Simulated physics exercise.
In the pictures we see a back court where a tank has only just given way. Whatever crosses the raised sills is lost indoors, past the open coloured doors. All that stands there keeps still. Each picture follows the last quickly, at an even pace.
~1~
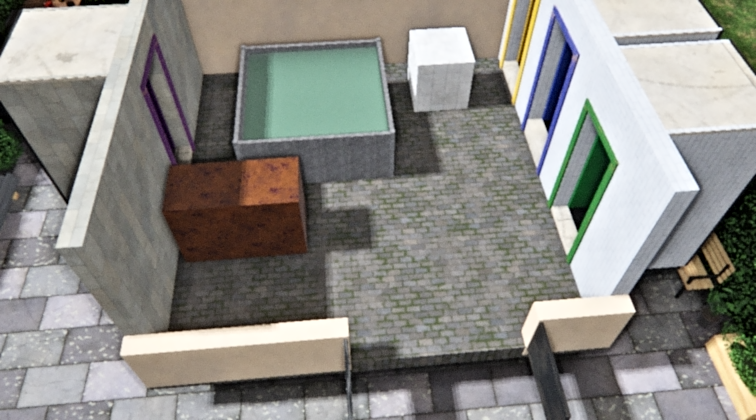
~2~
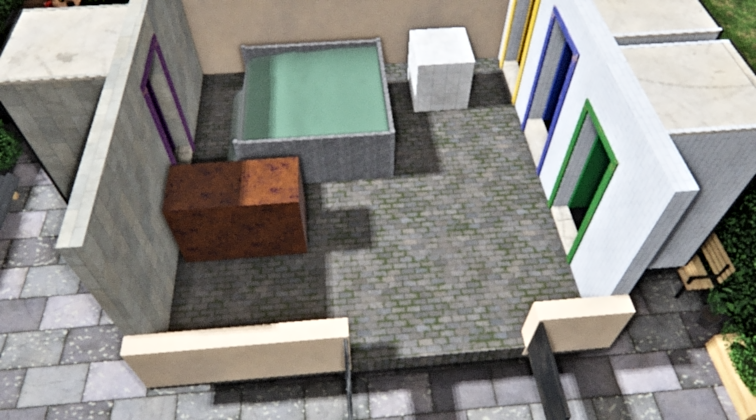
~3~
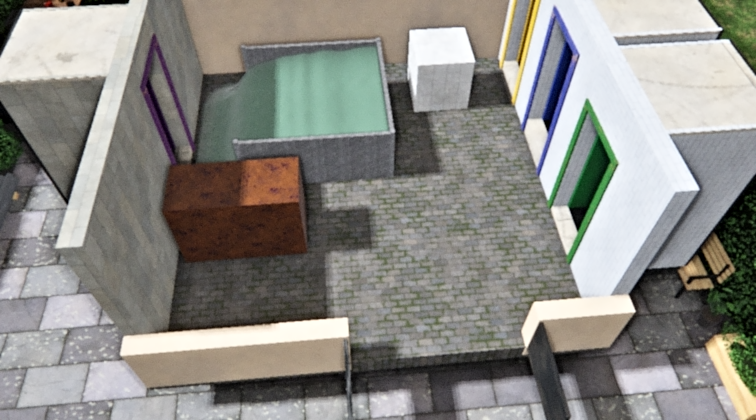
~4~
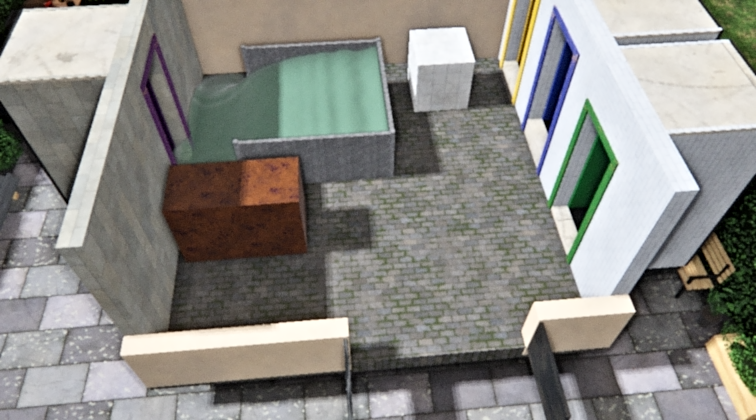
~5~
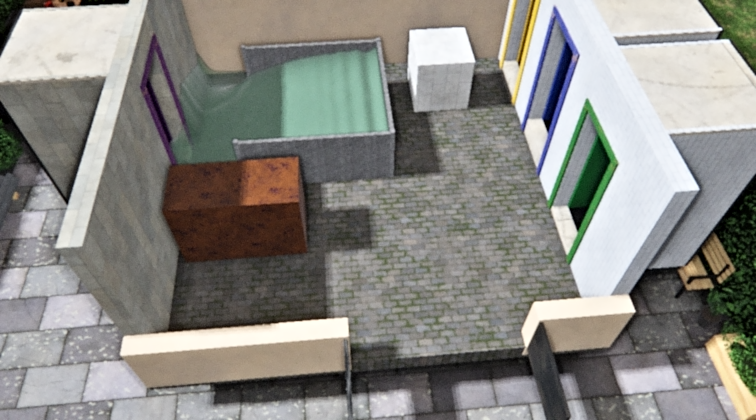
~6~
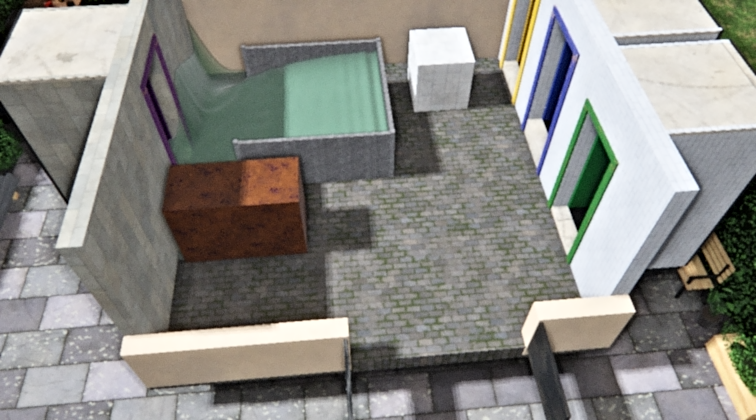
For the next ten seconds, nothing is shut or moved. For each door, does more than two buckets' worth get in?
At the end, the green door exceeds two buckets, the blue door does not exceed two buckets, the yellow door exceeds two buckets, the purple door exceeds two buckets.
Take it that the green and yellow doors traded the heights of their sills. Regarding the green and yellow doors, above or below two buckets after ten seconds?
Green door: Falls short; yellow door: Exceeds the limit.
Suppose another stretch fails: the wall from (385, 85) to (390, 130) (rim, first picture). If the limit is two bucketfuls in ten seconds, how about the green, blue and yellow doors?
Here's how it turns out: The green door surpasses the limit, the blue door surpasses the limit, and the yellow door surpasses the limit.
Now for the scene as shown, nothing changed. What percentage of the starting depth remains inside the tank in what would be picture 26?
Somewhere near 32 %, give or take.
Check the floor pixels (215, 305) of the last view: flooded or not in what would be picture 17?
Looking there, it would be swamped.
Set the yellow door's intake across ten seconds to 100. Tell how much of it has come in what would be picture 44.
Some 100 in a hundred.
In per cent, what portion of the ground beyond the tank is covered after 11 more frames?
About 40 per cent.
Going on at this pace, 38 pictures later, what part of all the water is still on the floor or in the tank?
Around 76 parts in a hundred.
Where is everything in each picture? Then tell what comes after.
In the first picture, the water tank at (313, 91) is whole and still.
In the second picture, water pours out at (248, 120) and has run to a hidden place.
In the third picture, water pours out at (249, 123) and has run to (229, 87).
In the fourth picture, the front is at (203, 82), out from the gap at (250, 125).
In the fifth picture, the front is at a hidden place, out from the gap at (250, 126).
In the sixth picture, the front is at (180, 255), out from the gap at (250, 126).
A moment on, water covers 20 % of the floor; the green door not reached, the blue door not reached, the yellow door not reached, the purple door far over two buckets in.
Next, water covers 40 % of the floor; the green door not reached, the blue door not reached, the yellow door not reached, the purple door far over two buckets in.
Then, water covers 85 % of the floor; the green door under two buckets in, the blue door wet at the sill, nothing in, the yellow door over two buckets in, the purple door far over two buckets in.
Later, water covers 95 % of the floor; the green door far over two buckets in, the blue door wet at the sill, nothing in, the yellow door over two buckets in, the purple door far over two buckets in.
In the end, water covers 100 % of the floor; the green door far over two buckets in, the blue door wet at the sill, nothing in, the yellow door over two buckets in, the purple door far over two buckets in.
